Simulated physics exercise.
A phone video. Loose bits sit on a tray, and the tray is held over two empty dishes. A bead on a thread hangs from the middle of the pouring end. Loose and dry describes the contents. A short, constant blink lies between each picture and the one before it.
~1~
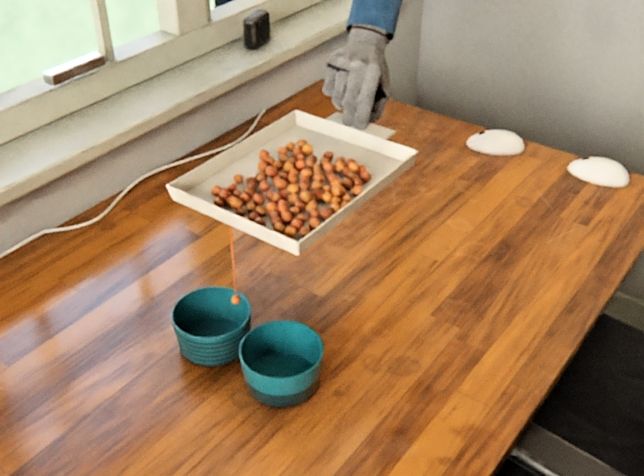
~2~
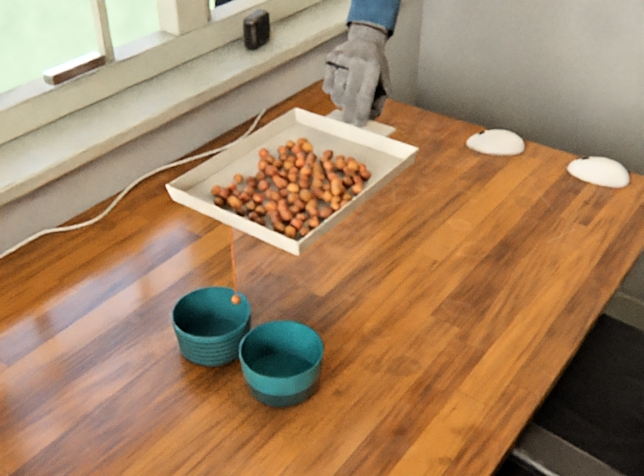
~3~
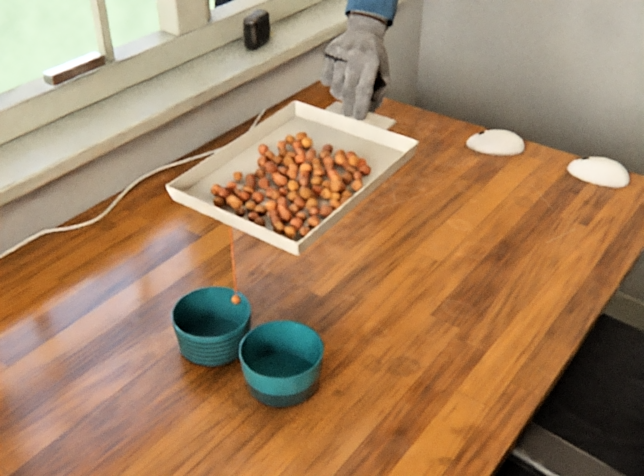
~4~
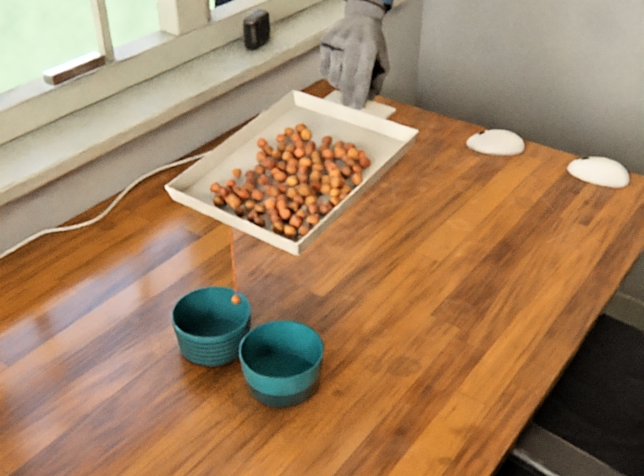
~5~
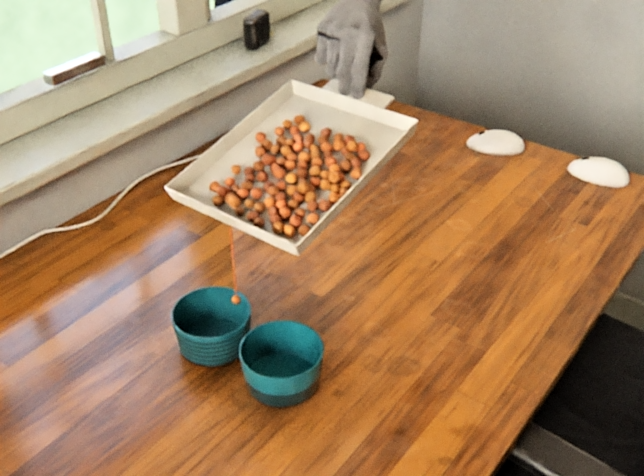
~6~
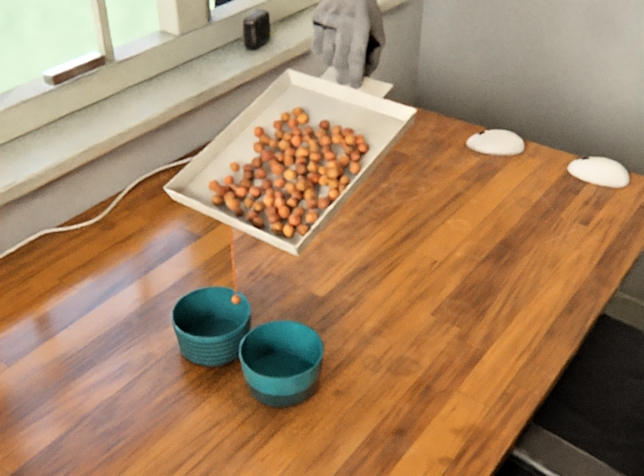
We see a gloved hand holding a cream tray of hazelnuts above two teal dishes on a wooden table, then gradually raising the tray's far end so it slopes toward the dishes, while the nuts stay bunched together.
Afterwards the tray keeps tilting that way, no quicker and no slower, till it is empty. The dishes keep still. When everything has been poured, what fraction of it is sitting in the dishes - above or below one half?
Well, most of it stays out of the dishes by the end.
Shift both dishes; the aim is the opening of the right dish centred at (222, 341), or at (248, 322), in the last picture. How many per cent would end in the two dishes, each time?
About 70% on the first try and 10% on the second.
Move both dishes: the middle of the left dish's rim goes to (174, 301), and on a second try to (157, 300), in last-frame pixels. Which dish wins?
The first time it's the right member, the second time the right member.
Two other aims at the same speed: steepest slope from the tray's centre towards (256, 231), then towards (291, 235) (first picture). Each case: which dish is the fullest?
Result - first place: The right side, second place: The right side.
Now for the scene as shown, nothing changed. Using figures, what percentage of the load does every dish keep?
Roughly: Left 10 %, right 10 %.
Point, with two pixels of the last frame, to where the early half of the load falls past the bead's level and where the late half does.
First close to (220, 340), next close to (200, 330).
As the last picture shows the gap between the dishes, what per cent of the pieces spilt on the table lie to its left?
Looks to be around 90 per cent of the spill.
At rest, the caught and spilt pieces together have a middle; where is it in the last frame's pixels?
Somewhere close to (191, 389) in the last picture.
Shortly afterwards, tray tipped steeply; all but a few on the tray; only a few in the right dish; only a few in the air.
Next, tray tipped right over; all but a few on the tray; only a few in the right dish; only a few outside both.
Some moments later, tray tipped past a quarter turn; a little in the right dish; a little in the left dish; the bulk outside both.
In the end, tray tipped past a quarter turn; a little in the right dish; a little in the left dish; the bulk outside both.
